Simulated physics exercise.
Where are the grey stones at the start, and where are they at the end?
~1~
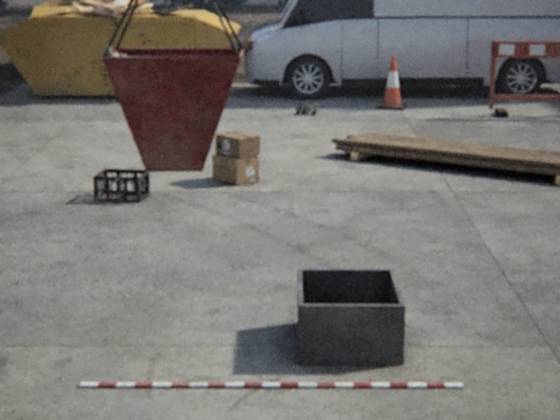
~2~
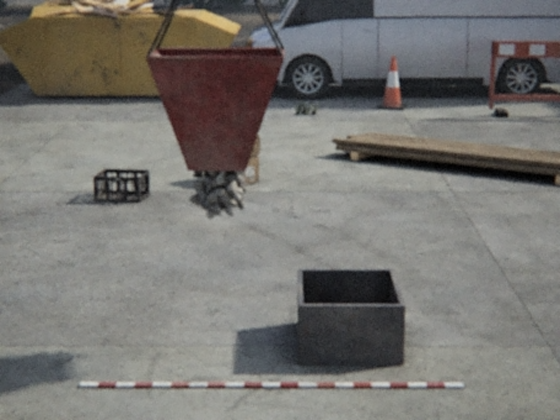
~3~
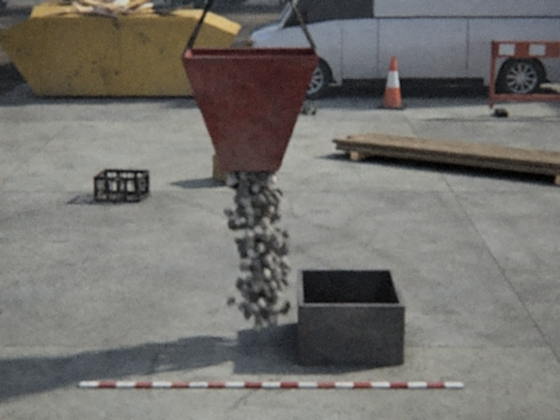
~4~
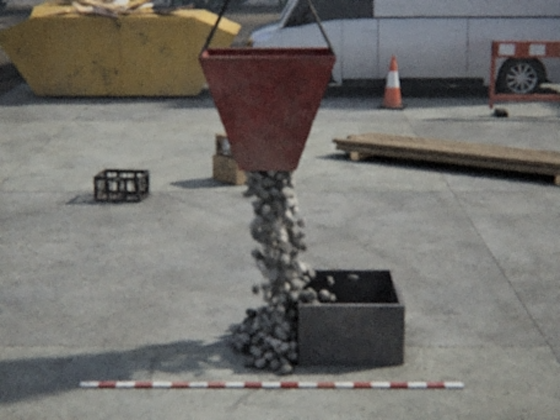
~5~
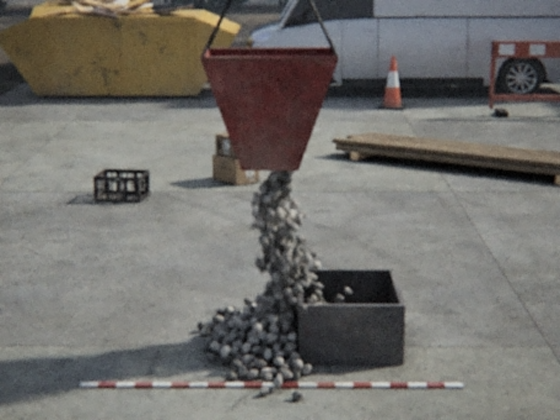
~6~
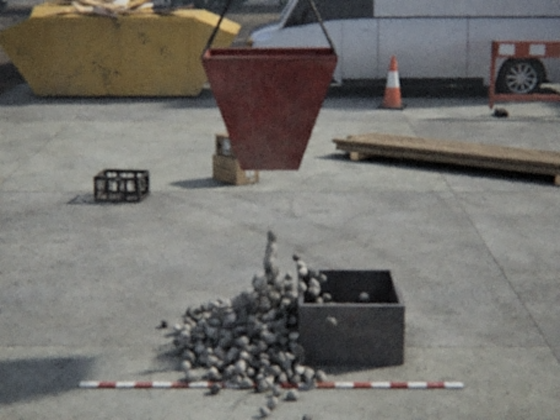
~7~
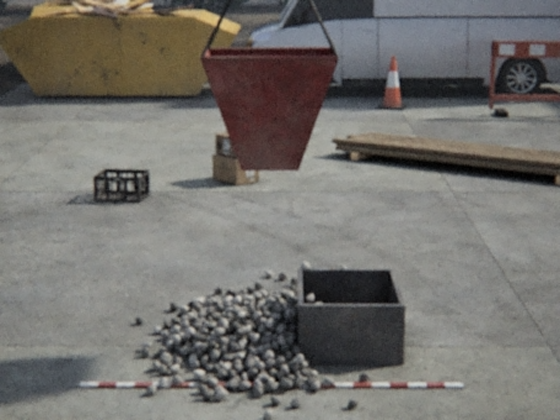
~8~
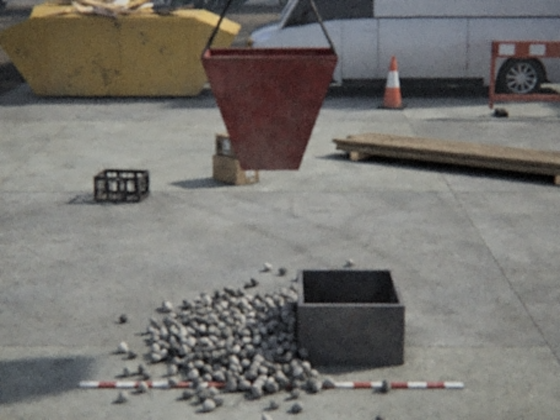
At the start the stones are up inside the hanging red skip at the upper left. At the end most of them lie in a heap on the ground, just left of the dark bin.
